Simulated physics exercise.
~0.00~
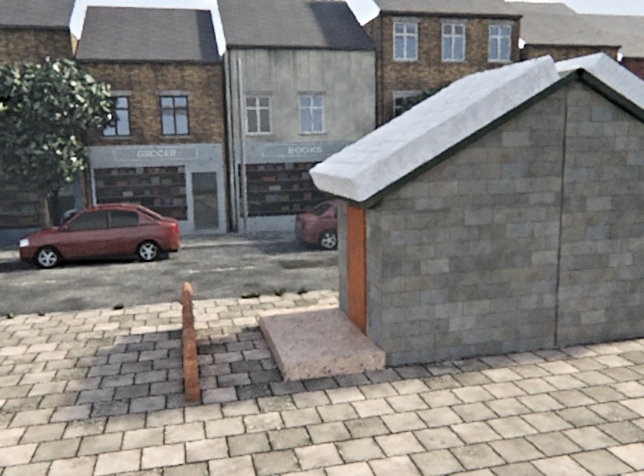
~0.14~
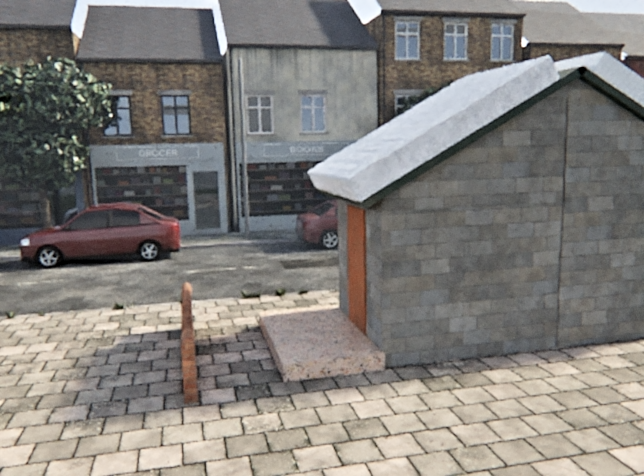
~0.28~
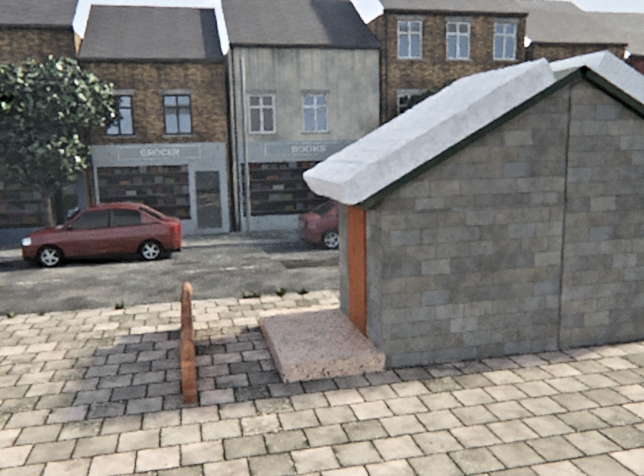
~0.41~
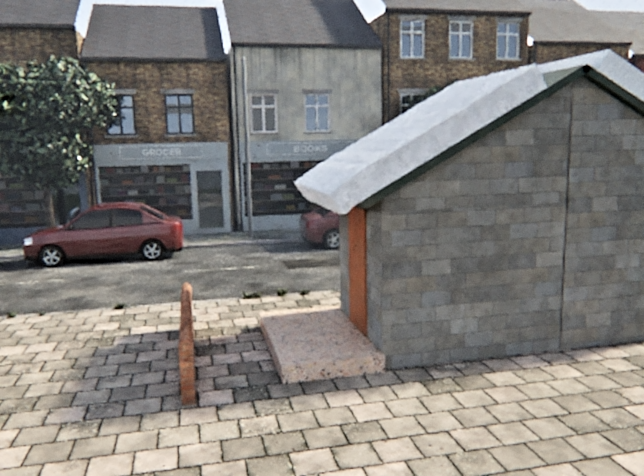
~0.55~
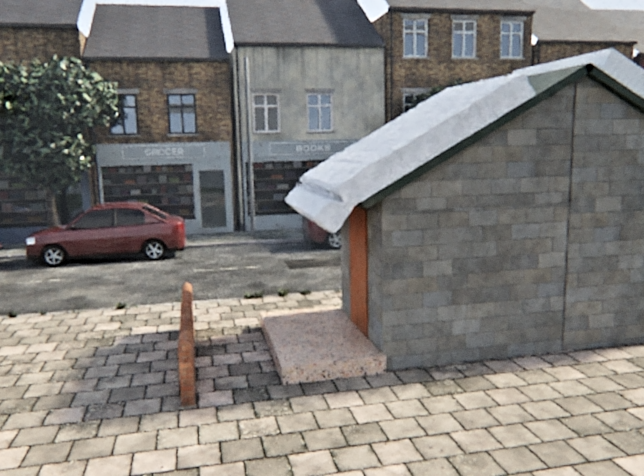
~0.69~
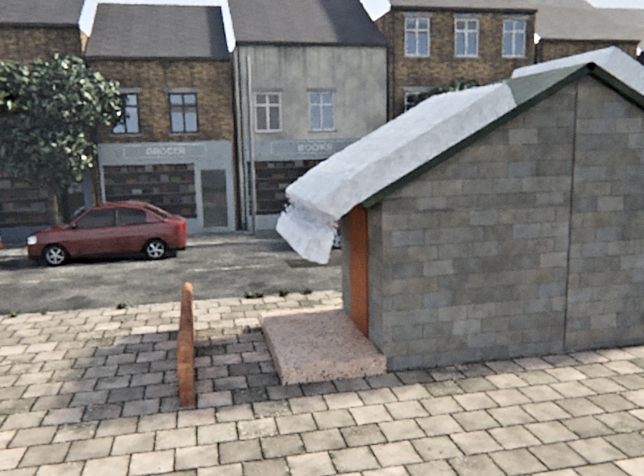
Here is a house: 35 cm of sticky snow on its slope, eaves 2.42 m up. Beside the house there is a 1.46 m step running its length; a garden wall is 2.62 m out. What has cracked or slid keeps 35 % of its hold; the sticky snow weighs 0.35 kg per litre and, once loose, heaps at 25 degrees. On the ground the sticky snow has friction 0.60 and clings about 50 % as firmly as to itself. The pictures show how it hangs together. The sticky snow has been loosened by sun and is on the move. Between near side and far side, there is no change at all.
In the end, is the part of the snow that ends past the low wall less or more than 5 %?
Snow past the low wall: Exceeding 5 %.
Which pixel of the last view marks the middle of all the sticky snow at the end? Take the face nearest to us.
Somewhere about (224, 366), I'd say.
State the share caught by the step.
It comes to roughly 12 %.
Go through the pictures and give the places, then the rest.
In the first picture, leading edge of the sticky snow at (352, 181), 2 % of it past the eaves, in one piece.
In the second picture, leading edge of the sticky snow at (349, 182), its middle shifted 3.6 cm, 3 % of it past the eaves, in one piece.
In the third picture, leading edge of the sticky snow at (342, 187), its middle shifted 14 cm, 6 % of it past the eaves, in one piece.
In the fourth picture, leading edge of the sticky snow at (331, 197), its middle shifted 32 cm, 12 % of it past the eaves, in one piece.
In the fifth picture, leading edge of the sticky snow at (317, 216), its middle shifted 58 cm, 19 % of it past the eaves, cracking.
In the sixth picture, leading edge of the sticky snow at (304, 258), its middle shifted 91 cm, 29 % of it past the eaves, cracking.
After 1.11 s, 56 % is still on the roof and 0 % is past the low wall.
After 1.61 s, none is still on the roof and 0 % is past the low wall.
After 2.10 s, none is still on the roof and 11 % is past the low wall.
After 2.60 s, none is still on the roof and 11 % is past the low wall.
After 2.90 s, at the end, none is still on the roof and 11 % is past the low wall.
